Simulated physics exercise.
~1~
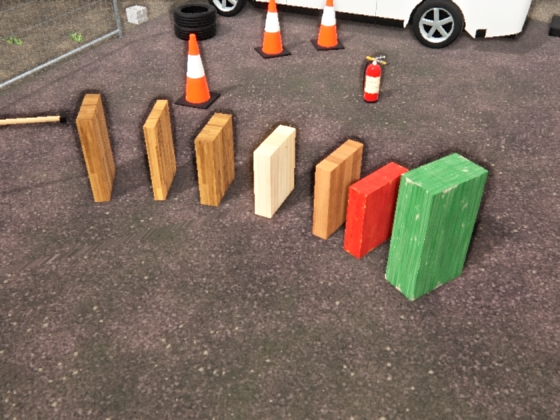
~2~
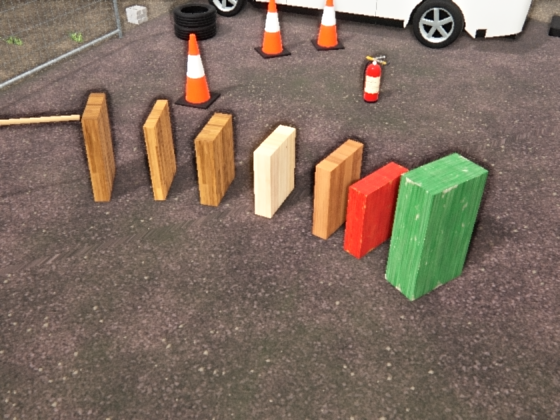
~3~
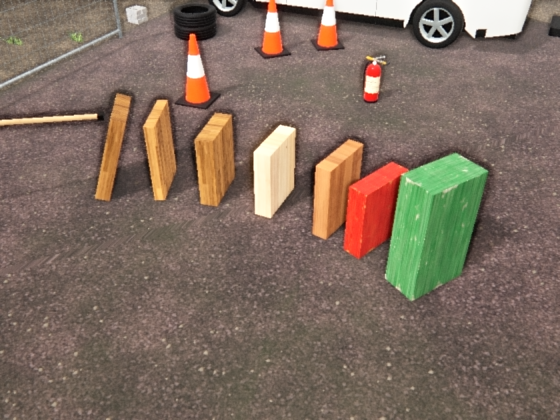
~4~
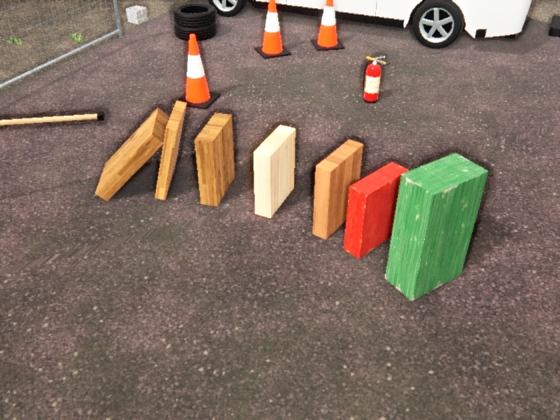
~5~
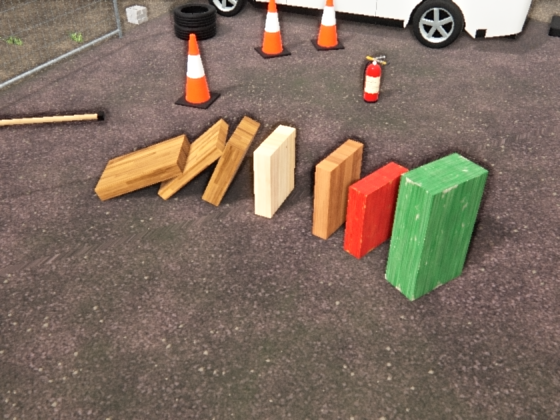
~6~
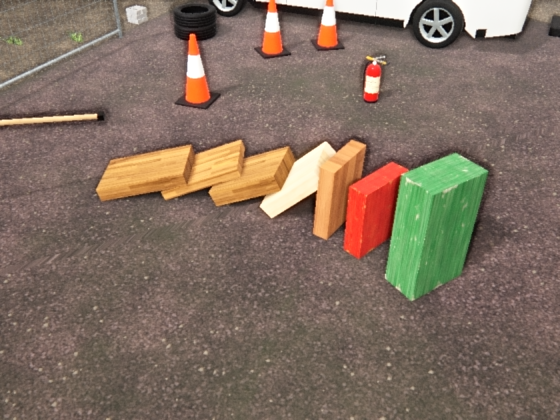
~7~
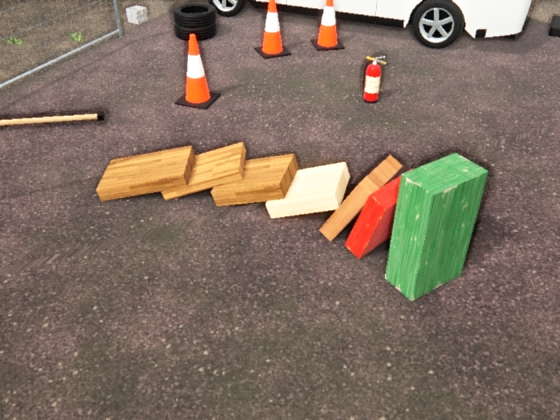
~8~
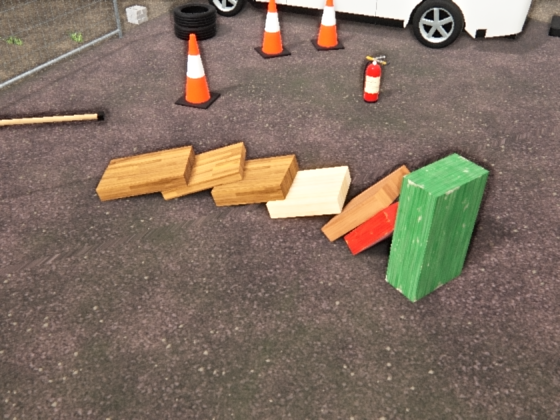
A thin wooden pole at the left nudges the first of seven upright boards on dark, speckled pavement, seen from above by a still camera. Four brown boards, a pale one, a red one and a large green one stand in a curving row, with traffic cones, a fire extinguisher, tyres and a white vehicle behind. The first board tips right into the second, and the fall runs through the third and the pale board. The next brown board then leans onto the red one, which tilts against the green. Finally the green board alone remains standing, unmoved.
